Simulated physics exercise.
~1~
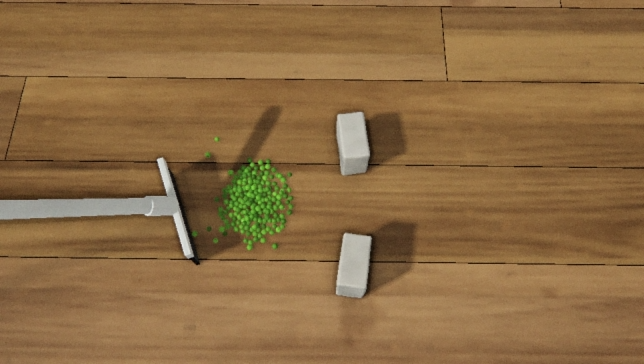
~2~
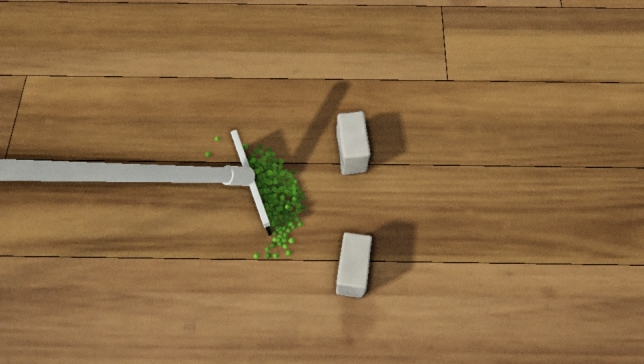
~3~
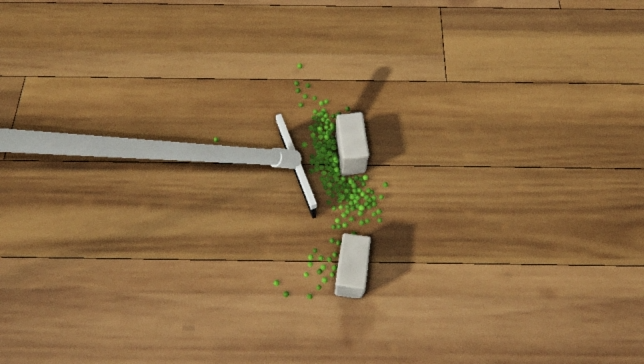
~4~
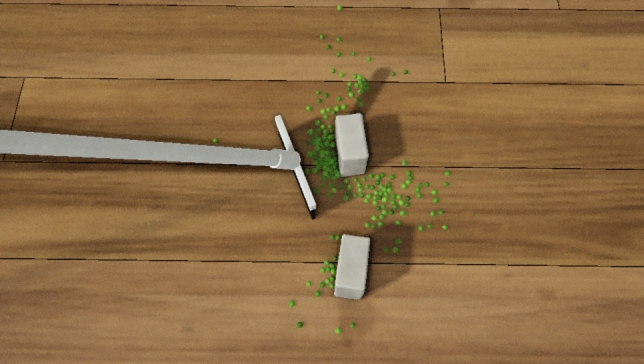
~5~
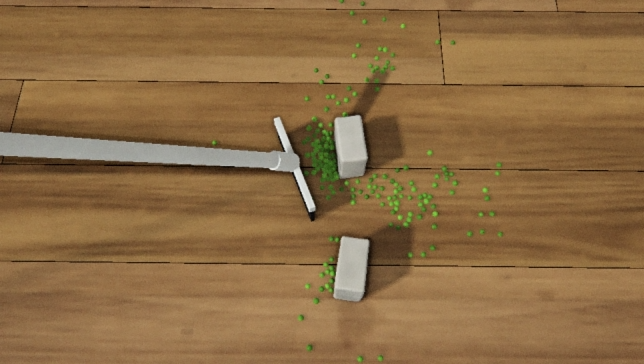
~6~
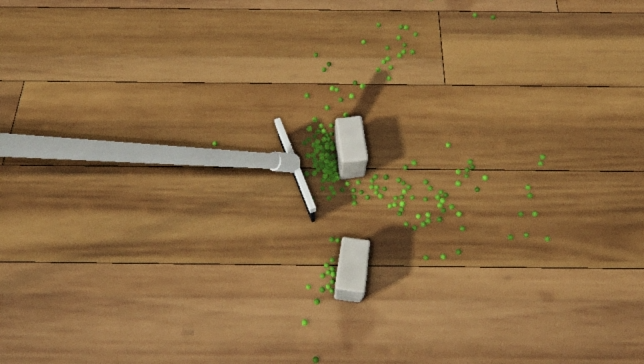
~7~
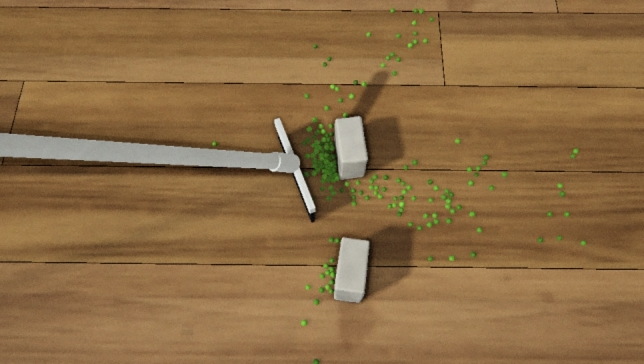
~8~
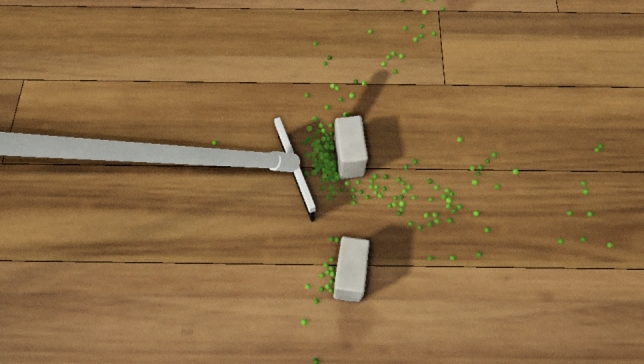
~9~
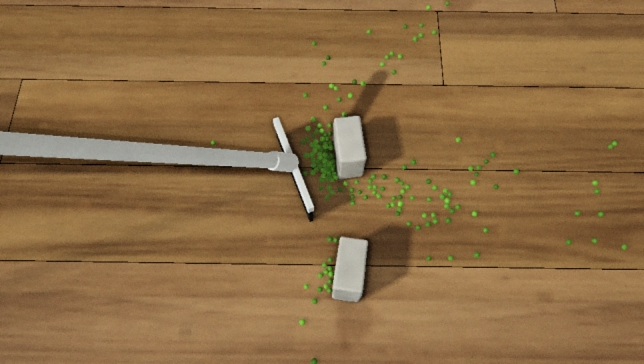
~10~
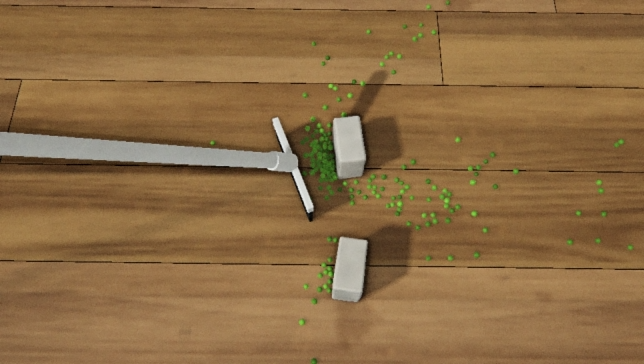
On a wooden plank floor, a loose pile of small green peas lies between a long-handled squeegee on the left and two pale blocks on the right, set apart with a gap between them. The squeegee slides right, its tilted blade drifting slightly upward as it shoves the pile along. It stops just short of the upper block, and the peas scatter. Many roll through the gap and fan out to the right, while others skirt the upper block's far side. The rolling peas slow and settle, leaving a dense cluster trapped between blade and upper block.
